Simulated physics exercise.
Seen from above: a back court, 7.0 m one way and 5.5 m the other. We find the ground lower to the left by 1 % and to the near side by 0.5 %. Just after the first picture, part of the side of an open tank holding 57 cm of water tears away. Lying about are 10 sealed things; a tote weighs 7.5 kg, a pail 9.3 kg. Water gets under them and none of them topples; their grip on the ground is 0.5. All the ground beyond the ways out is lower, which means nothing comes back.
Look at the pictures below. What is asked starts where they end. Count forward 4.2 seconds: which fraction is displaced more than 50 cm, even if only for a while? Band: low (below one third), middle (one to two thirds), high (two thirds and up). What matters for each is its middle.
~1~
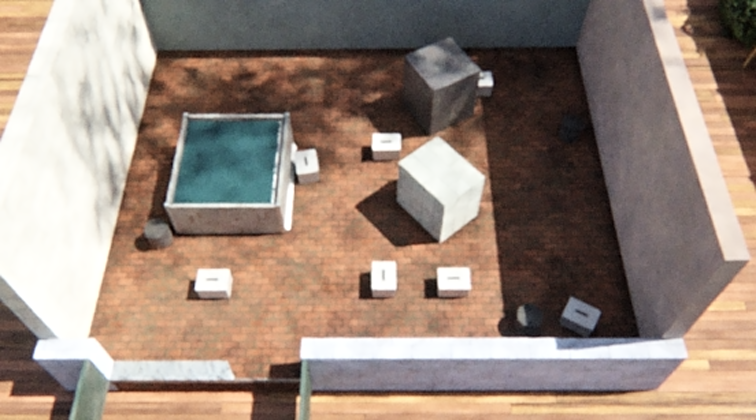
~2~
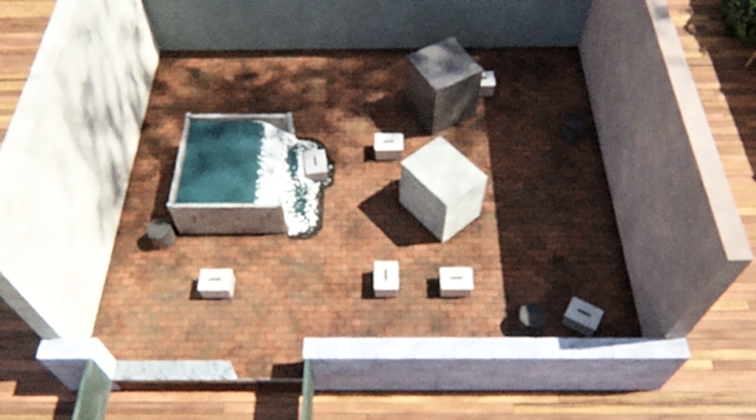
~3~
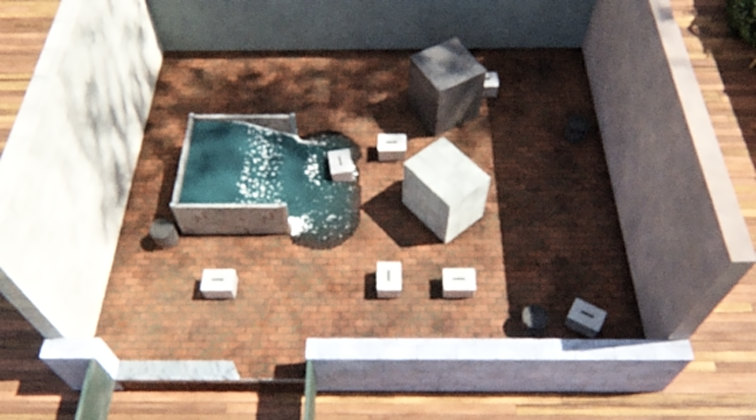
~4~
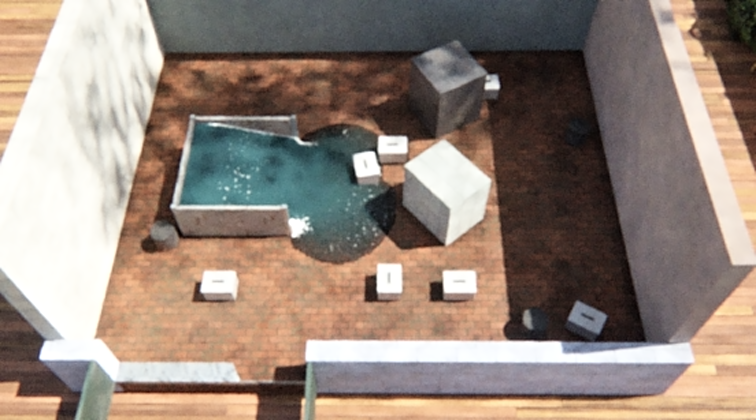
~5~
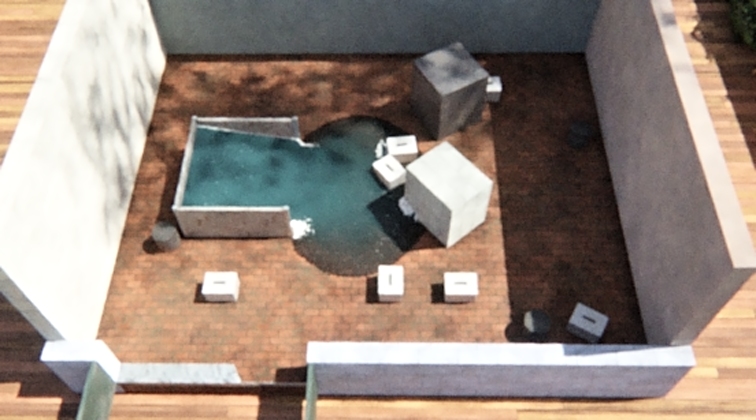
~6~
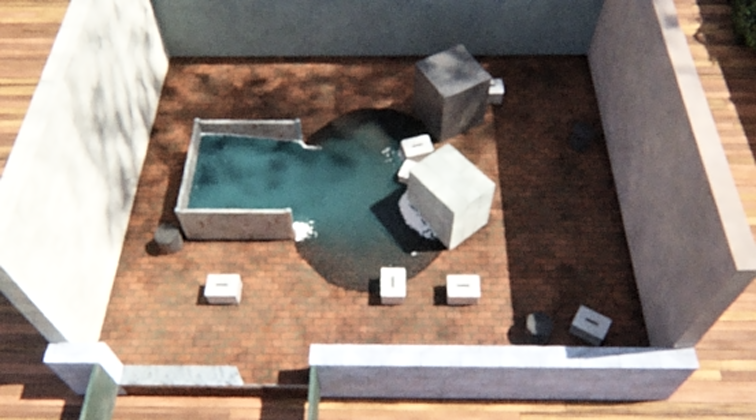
Middle.
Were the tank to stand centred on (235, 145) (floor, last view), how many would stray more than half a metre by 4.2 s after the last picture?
So the tally would be 3.
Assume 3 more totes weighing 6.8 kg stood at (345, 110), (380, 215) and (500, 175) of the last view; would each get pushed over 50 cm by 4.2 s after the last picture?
Within it, beyond it, beyond it.
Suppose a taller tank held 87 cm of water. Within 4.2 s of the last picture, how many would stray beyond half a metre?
Under that setup the answer is 8.
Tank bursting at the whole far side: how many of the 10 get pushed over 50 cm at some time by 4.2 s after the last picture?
In that case the number is 1.
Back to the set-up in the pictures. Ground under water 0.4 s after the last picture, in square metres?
About 9.0 m2.
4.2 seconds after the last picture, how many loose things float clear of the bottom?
Of them, 3.
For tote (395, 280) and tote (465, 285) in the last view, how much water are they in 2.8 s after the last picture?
About 11 and 8 cm.
Then, 0.4 s after the last picture 2 of 10 are over 50 cm from their spots; 1 afloat.
Then, 1.5 s after the last picture 4 of 10 are over 50 cm from their spots; 1 afloat.
Then, 2.8 s after the last picture 6 of 10 are over 50 cm from their spots; 4 afloat.
Then, 4.2 s after the last picture 6 of 10 are over 50 cm from their spots, and 6 have been at some point; 3 afloat.
